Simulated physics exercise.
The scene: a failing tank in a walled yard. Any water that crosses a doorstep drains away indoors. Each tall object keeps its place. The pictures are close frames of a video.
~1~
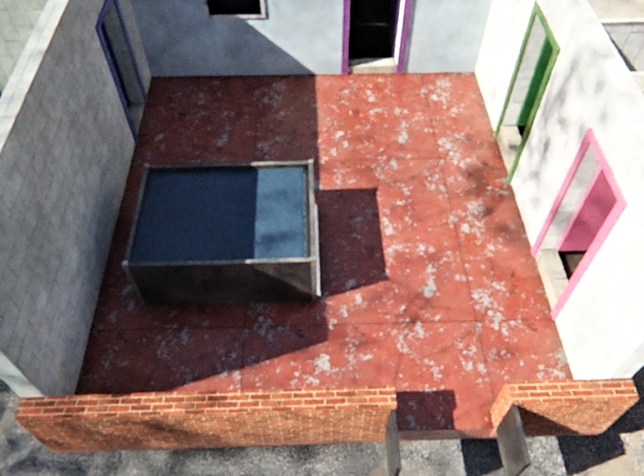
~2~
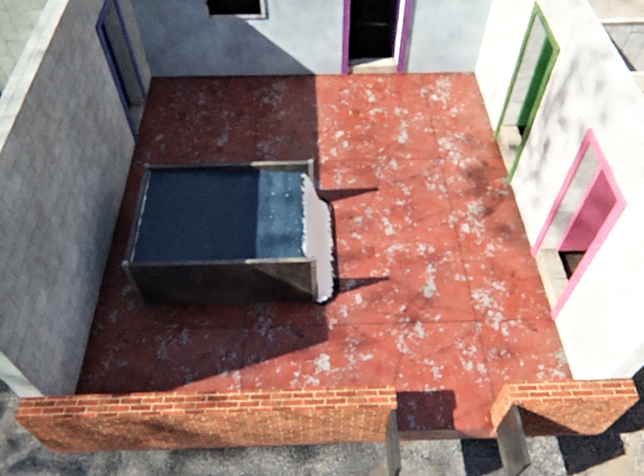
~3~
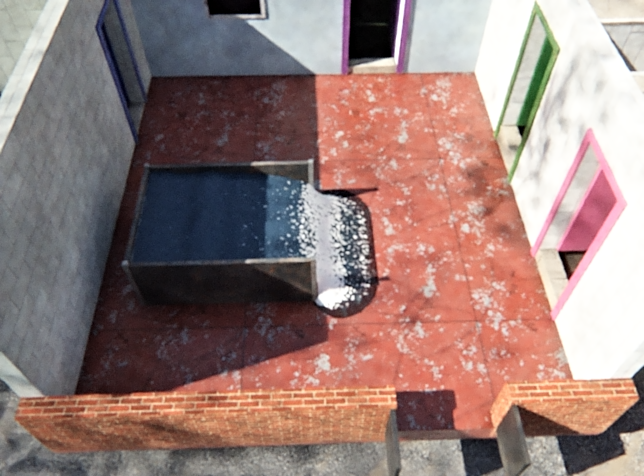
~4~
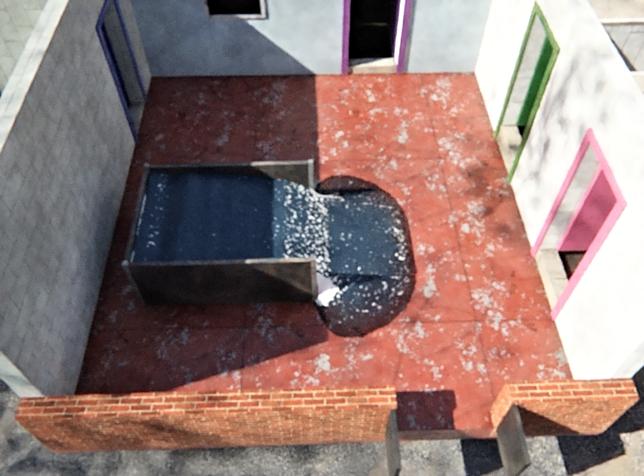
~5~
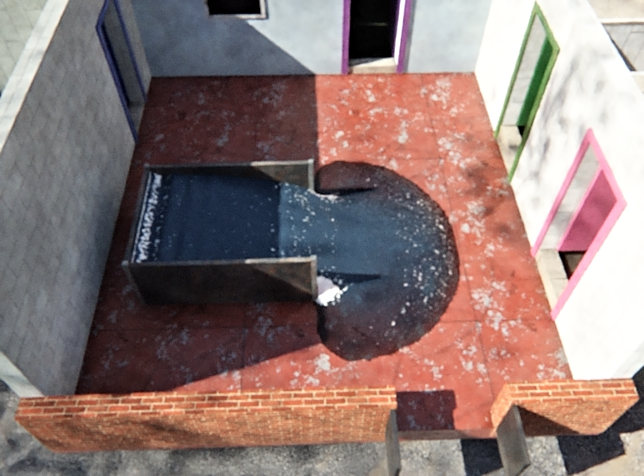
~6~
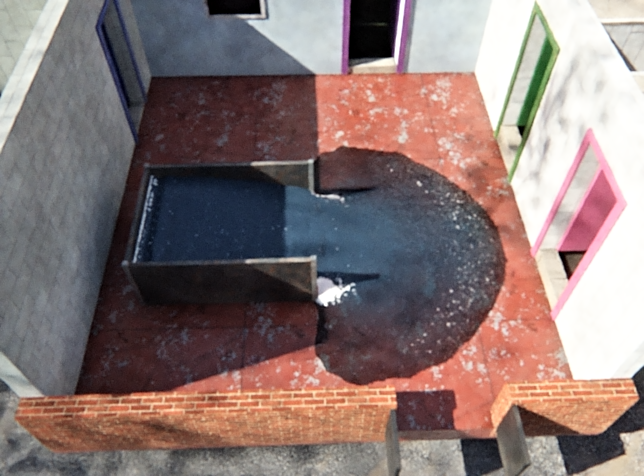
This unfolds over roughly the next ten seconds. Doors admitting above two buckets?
Purple door not above, blue door above, pink door above, green door not above.
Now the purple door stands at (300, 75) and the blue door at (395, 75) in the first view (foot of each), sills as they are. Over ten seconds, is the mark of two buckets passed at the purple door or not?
Result - purple: Remains below the limit.
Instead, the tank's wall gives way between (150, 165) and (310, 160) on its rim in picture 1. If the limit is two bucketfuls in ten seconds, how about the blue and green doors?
Briefly, the blue one crosses the line and the green one remains below the line.
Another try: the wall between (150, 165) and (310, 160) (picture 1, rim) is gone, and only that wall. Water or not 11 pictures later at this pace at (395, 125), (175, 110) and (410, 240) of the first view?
One by one: Waterlogged; waterlogged; unsoaked.
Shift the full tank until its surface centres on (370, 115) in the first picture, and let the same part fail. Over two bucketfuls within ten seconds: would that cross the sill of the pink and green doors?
Short version: Pink ends up below, green ends up above.
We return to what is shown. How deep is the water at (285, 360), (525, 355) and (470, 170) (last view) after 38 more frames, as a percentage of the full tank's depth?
The three come to some 6, 16 and 10 per cent respectively.
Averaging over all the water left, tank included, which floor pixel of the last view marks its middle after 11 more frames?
I reckon somewhere around (395, 242).
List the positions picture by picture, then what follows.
The tank at (226, 214) is whole and still, in the first picture.
Water pours out at (311, 234) and has run to (317, 201), in the second picture.
The front is at (344, 194), out from the gap at (311, 237), in the third picture.
The front is at (388, 199), out from the gap at (311, 239), in the fourth picture.
The front is at (437, 210), out from the gap at (311, 240), in the fifth picture.
The front is at (489, 225), out from the gap at (311, 240), in the sixth picture.
A moment on, water covers 40 % of the floor; the purple door not reached, the blue door not reached, the pink door over two buckets in, the green door wet at the sill, nothing in.
Next, water covers 45 % of the floor; the purple door not reached, the blue door not reached, the pink door far over two buckets in, the green door wet at the sill, nothing in.
Then, water covers 50 % of the floor; the purple door wet at the sill, nothing in, the blue door not reached, the pink door far over two buckets in, the green door wet at the sill, nothing in.
Later, water covers 95 % of the floor; the purple door wet at the sill, nothing in, the blue door under two buckets in, the pink door far over two buckets in, the green door wet at the sill, nothing in.
In the end, water covers 100 % of the floor; the purple door wet at the sill, nothing in, the blue door over two buckets in, the pink door far over two buckets in, the green door wet at the sill, nothing in.
